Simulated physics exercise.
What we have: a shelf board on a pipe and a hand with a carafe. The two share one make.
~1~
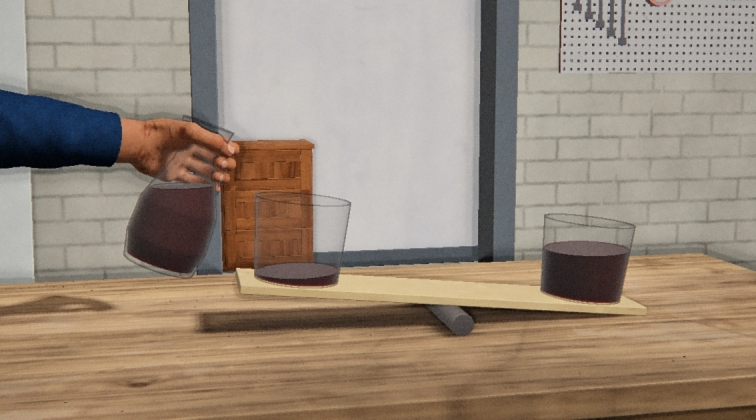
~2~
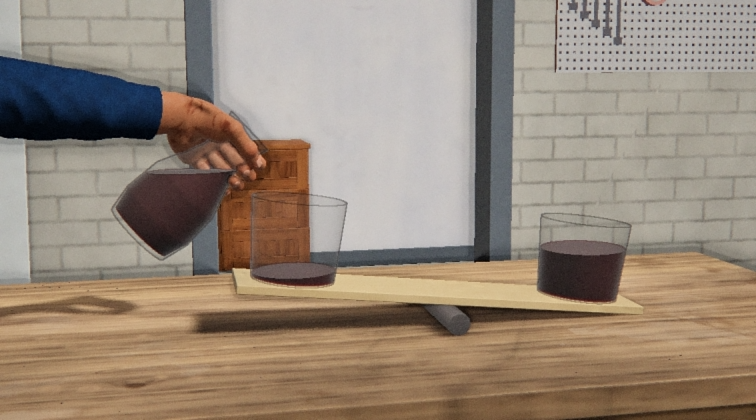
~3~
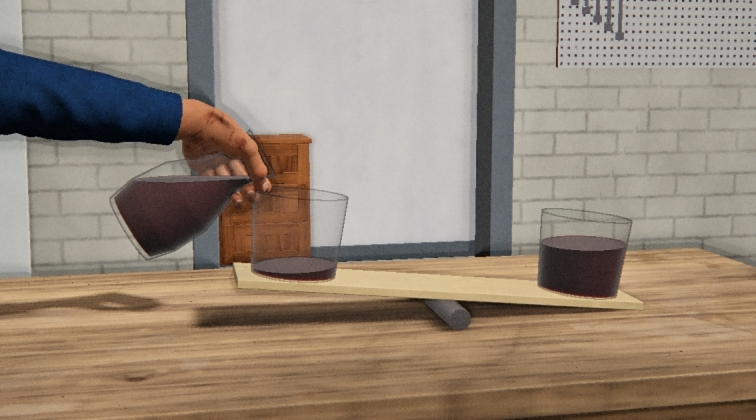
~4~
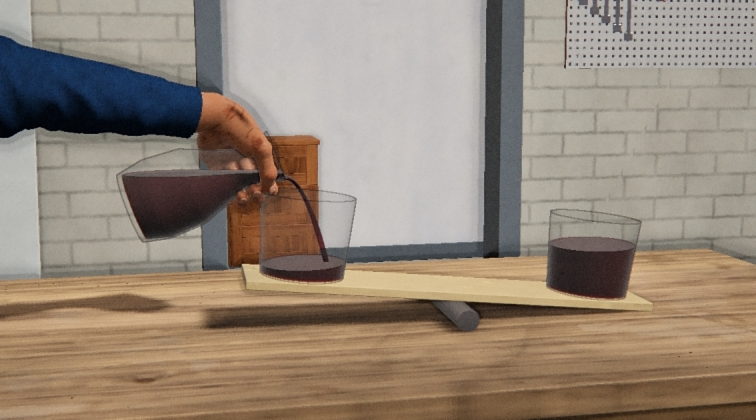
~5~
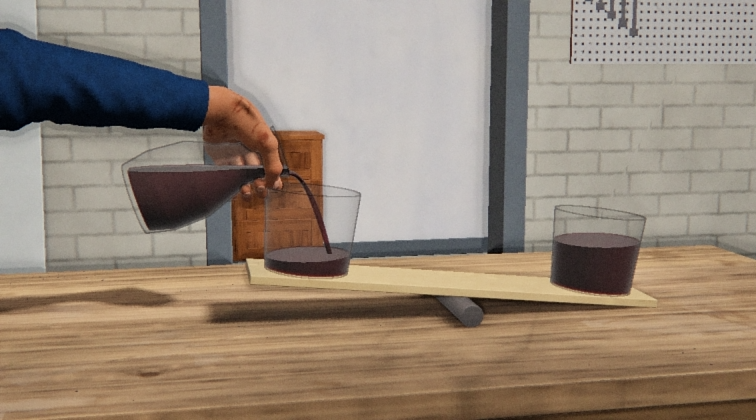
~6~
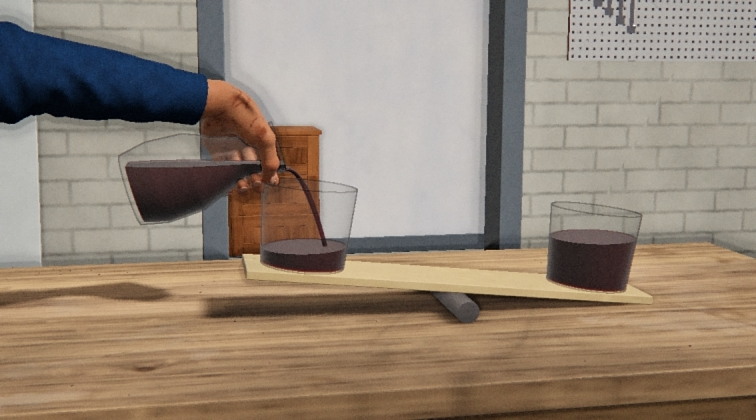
A hand tilts a carafe and pours dark liquid into the raised left tub on a board.
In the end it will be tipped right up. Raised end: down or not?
Down.
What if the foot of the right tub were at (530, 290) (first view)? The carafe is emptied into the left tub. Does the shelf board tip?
Once the pour is done, it tilts the other way.
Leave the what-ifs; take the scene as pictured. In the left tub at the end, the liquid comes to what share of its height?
75 out of a hundred, or close to it.
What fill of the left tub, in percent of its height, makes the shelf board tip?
Around 60 %.
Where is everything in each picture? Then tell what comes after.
In the first picture, the hand lifts the carafe; carafe (184, 193) tipped 20° with all of its load; left tub (300, 238) nearly empty, raised; right tub (585, 257) about two thirds full, on the low side.
In the second picture, the carafe is brought over; pipe (458, 323); left tub nearly empty, surface at (294, 270).
In the third picture, the carafe is brought over; carafe (199, 189) tipped 60° with all of its load; left tub (297, 232) nearly empty.
In the fourth picture, a stream runs into the left tub; pipe (467, 319); left tub nearly empty, surface at (303, 263); right tub about two thirds full, surface at (592, 244).
In the fifth picture, a stream runs into the left tub; carafe (212, 174) tipped 75° with nearly all of its load; left tub (310, 229) about a quarter full.
In the sixth picture, a stream runs into the left tub; pipe (467, 311); left tub about a quarter full, surface at (304, 247); right tub about two thirds full, surface at (592, 237).
Soon after, the left tub is about half full; the shelf board leans as before.
Later, the left tub is about two thirds full; the shelf board has swung over, and that end is down.
In the end, the left tub is about three quarters full; the shelf board has swung over, and that end is down.
